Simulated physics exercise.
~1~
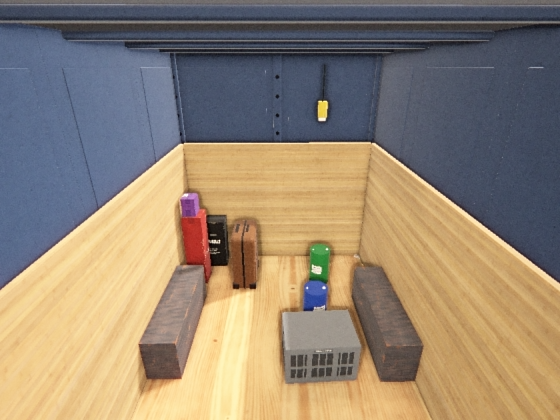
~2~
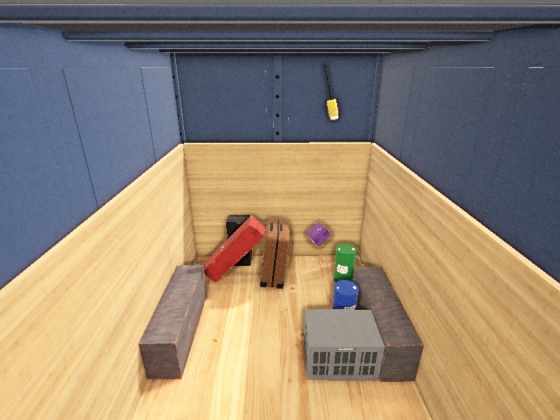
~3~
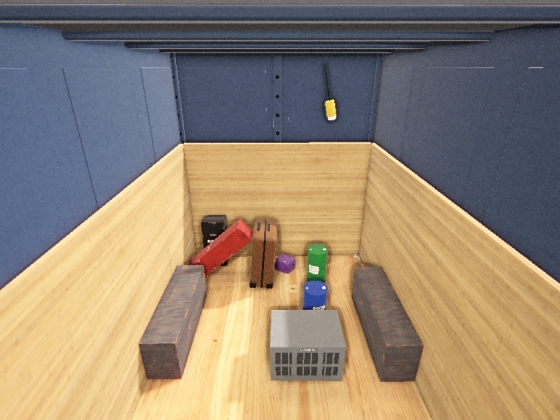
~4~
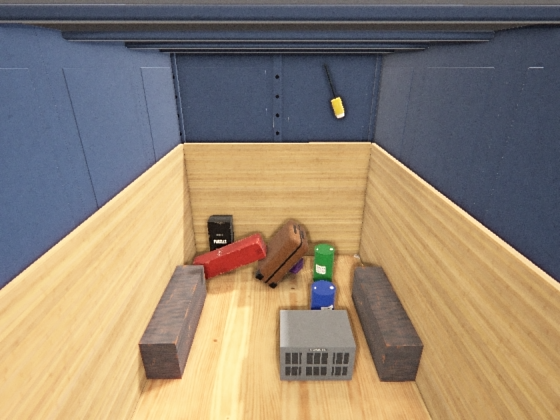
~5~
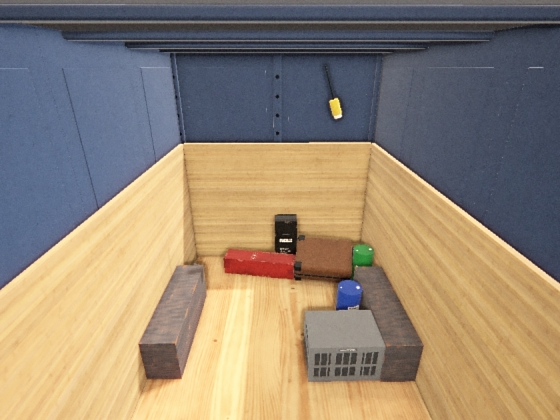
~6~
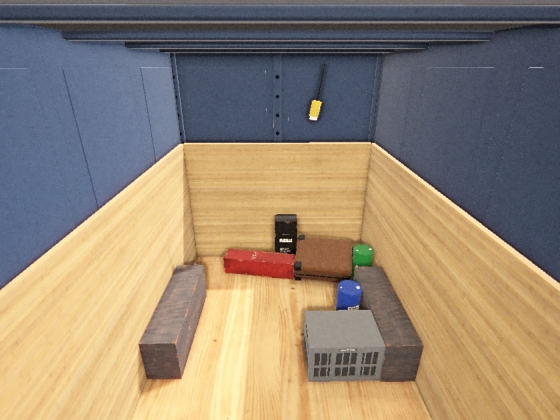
In a van's load bay, luggage slides about and the red and brown cases topple rightward.
